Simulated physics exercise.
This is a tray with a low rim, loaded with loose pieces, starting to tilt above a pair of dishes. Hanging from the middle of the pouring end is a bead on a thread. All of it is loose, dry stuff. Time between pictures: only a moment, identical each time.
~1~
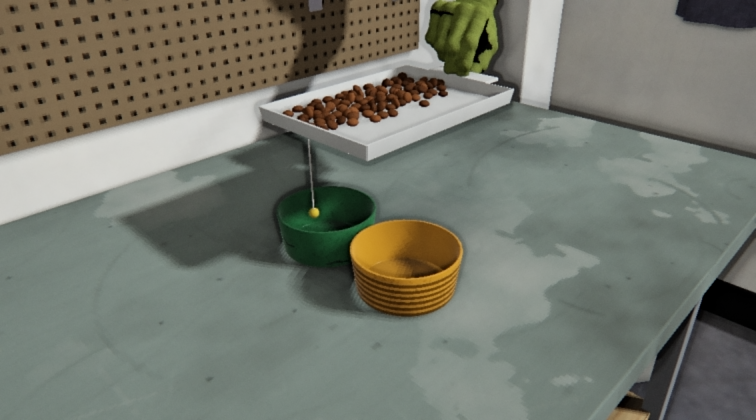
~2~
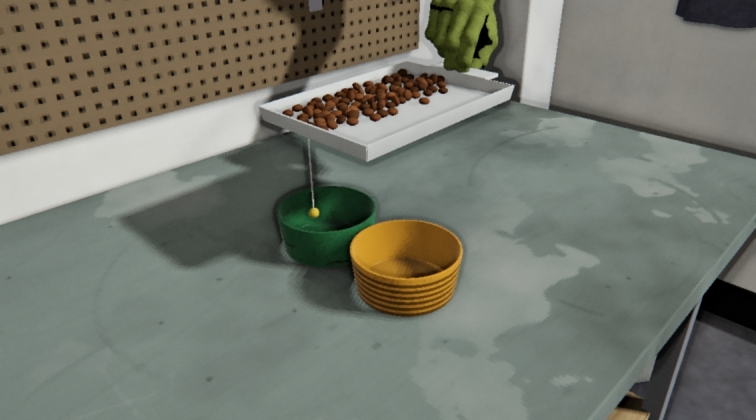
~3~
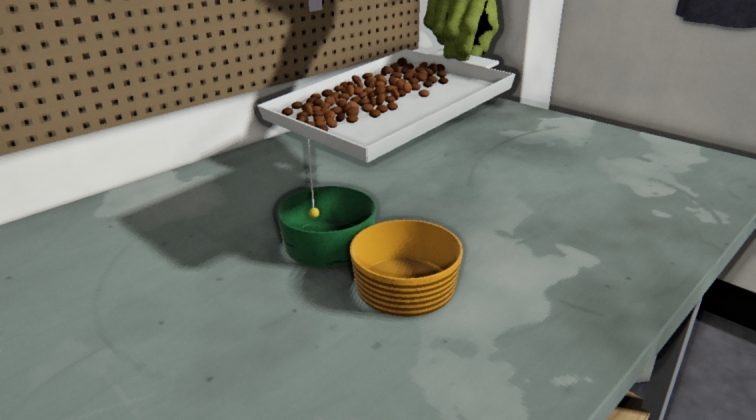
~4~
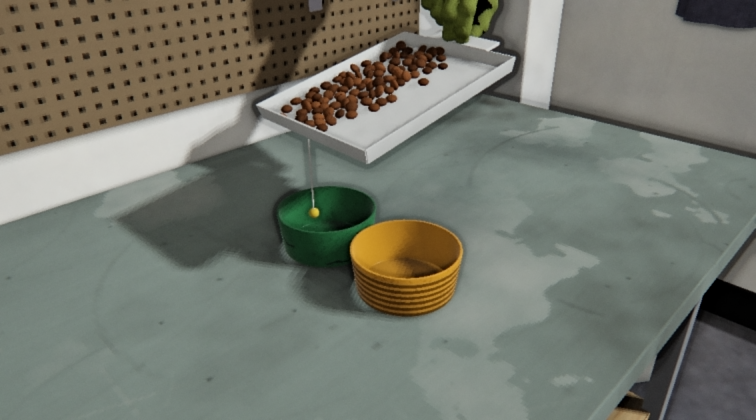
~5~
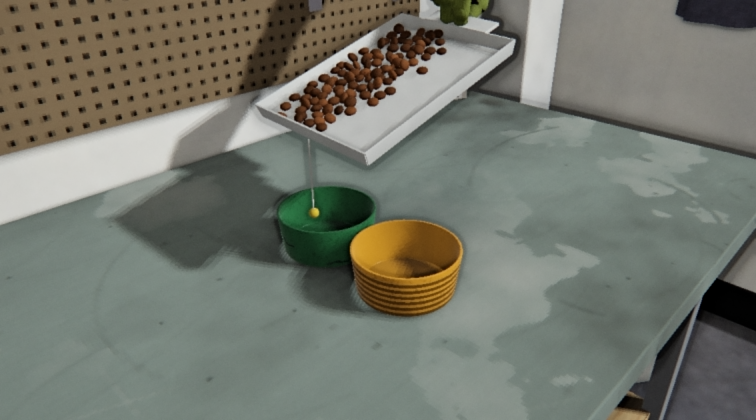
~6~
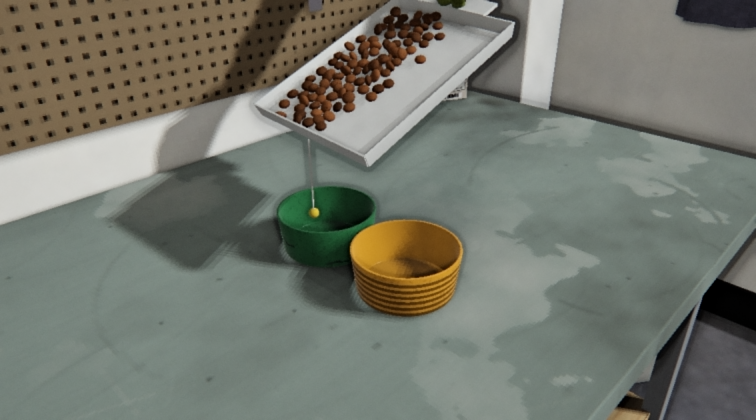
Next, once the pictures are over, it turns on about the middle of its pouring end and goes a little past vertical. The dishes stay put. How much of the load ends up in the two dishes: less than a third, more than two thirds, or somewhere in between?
Less than a third ends up in them.
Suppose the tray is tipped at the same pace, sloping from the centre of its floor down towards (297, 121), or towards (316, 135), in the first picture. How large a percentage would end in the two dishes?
20 %, give or take, and then 0 %.
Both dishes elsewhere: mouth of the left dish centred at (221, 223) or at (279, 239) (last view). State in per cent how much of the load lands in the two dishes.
80 and 90 in a hundred.
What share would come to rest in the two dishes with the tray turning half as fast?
That works out at some 0 per cent.
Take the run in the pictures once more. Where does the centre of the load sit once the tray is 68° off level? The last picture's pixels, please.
Roughly (319, 127).
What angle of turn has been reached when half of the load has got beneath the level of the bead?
About 90 degrees.
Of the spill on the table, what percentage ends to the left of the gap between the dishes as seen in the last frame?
100 in a hundred, roughly.
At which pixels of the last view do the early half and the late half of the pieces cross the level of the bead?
At (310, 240) for the first part, then at (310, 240) for the others.
Soon, tray tipped steeply; most on the tray; a small part in the air.
A while on, tray tipped past a quarter turn; a small part on the tray; a stray few in the right dish; a stray few in the left dish; about two thirds outside both; a small part in the air.
Towards the end, tray tipped past a quarter turn; a small part in the right dish; nearly all outside both.
Finally, tray tipped past a quarter turn; a small part in the right dish; none in the left dish; nearly all outside both.
